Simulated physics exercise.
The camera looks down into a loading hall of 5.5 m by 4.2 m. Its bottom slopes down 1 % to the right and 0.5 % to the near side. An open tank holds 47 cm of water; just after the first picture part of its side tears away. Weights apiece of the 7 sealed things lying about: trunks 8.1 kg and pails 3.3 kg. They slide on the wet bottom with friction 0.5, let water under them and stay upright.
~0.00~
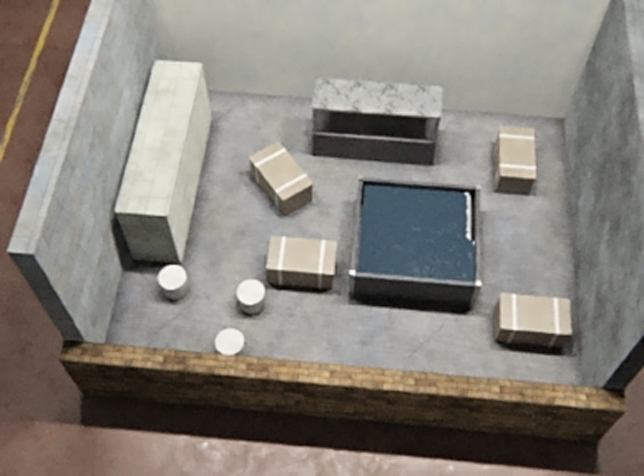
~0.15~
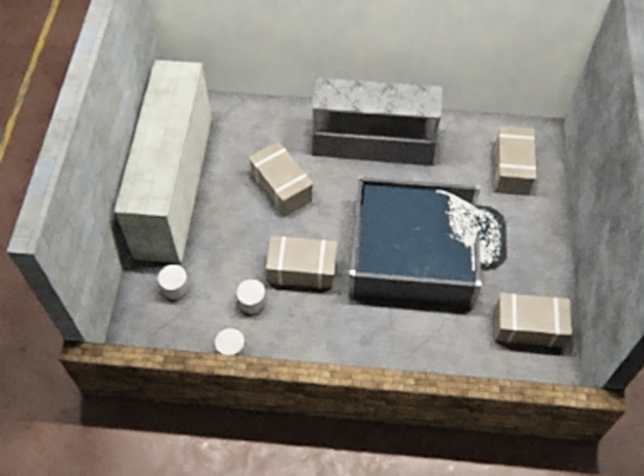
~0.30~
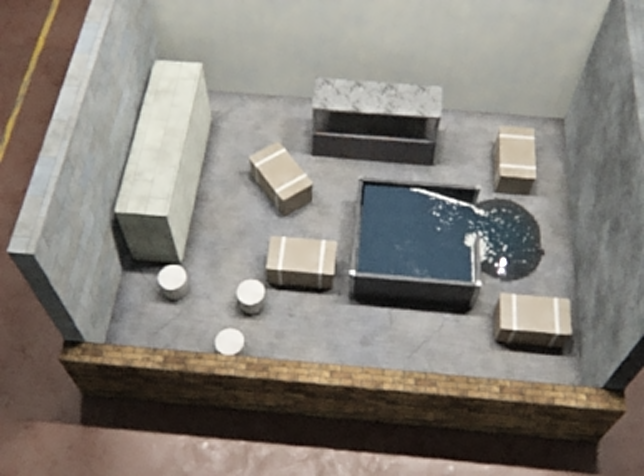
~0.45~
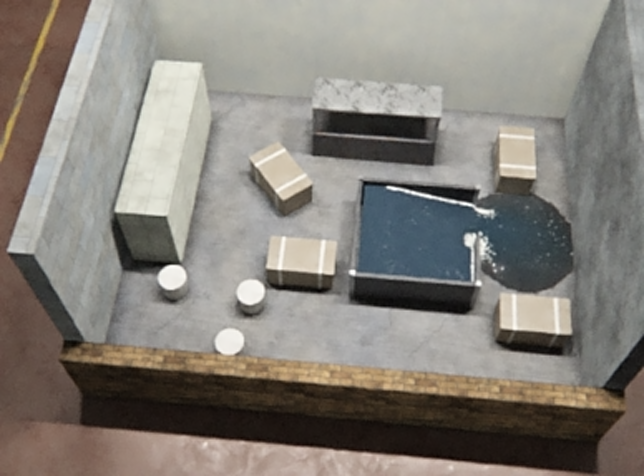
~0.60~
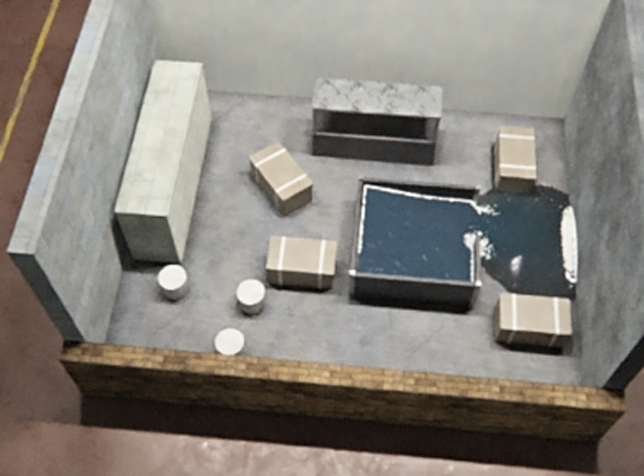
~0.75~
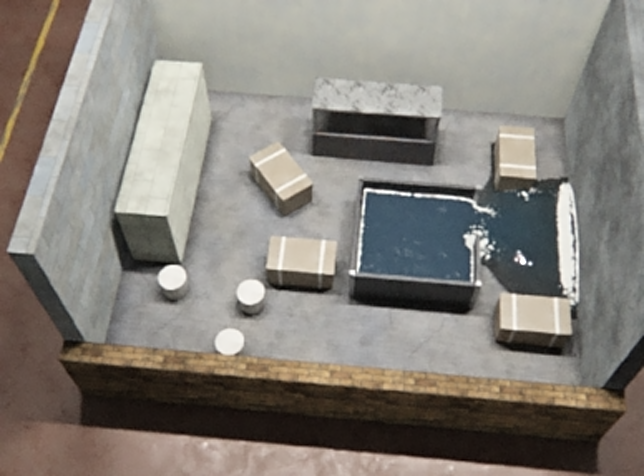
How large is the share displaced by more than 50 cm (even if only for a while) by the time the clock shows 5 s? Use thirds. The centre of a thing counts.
That comes to less than a third.
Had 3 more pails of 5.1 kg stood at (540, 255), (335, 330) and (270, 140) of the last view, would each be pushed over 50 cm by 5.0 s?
In turn: More, under, less.
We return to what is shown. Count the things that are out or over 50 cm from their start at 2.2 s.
I count 0.
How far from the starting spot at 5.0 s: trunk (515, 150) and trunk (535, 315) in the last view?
In that order: 40 cm, 200 cm.
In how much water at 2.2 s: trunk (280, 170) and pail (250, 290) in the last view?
About 0 and 0 cm.
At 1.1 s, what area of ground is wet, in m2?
About 4.5 m2.
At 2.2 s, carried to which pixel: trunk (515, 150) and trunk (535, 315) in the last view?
Near (500, 123) and (507, 338).
After 1.1 s 0 of 7 are over 50 cm from their spots; 0 afloat.
After 2.2 s 0 of 7 are over 50 cm from their spots; 0 afloat.
After 3.5 s 2 of 7 are over 50 cm from their spots; 1 afloat.
After 5.0 s 1 of 7 are over 50 cm from their spots, and 2 have been at some point; 2 afloat.
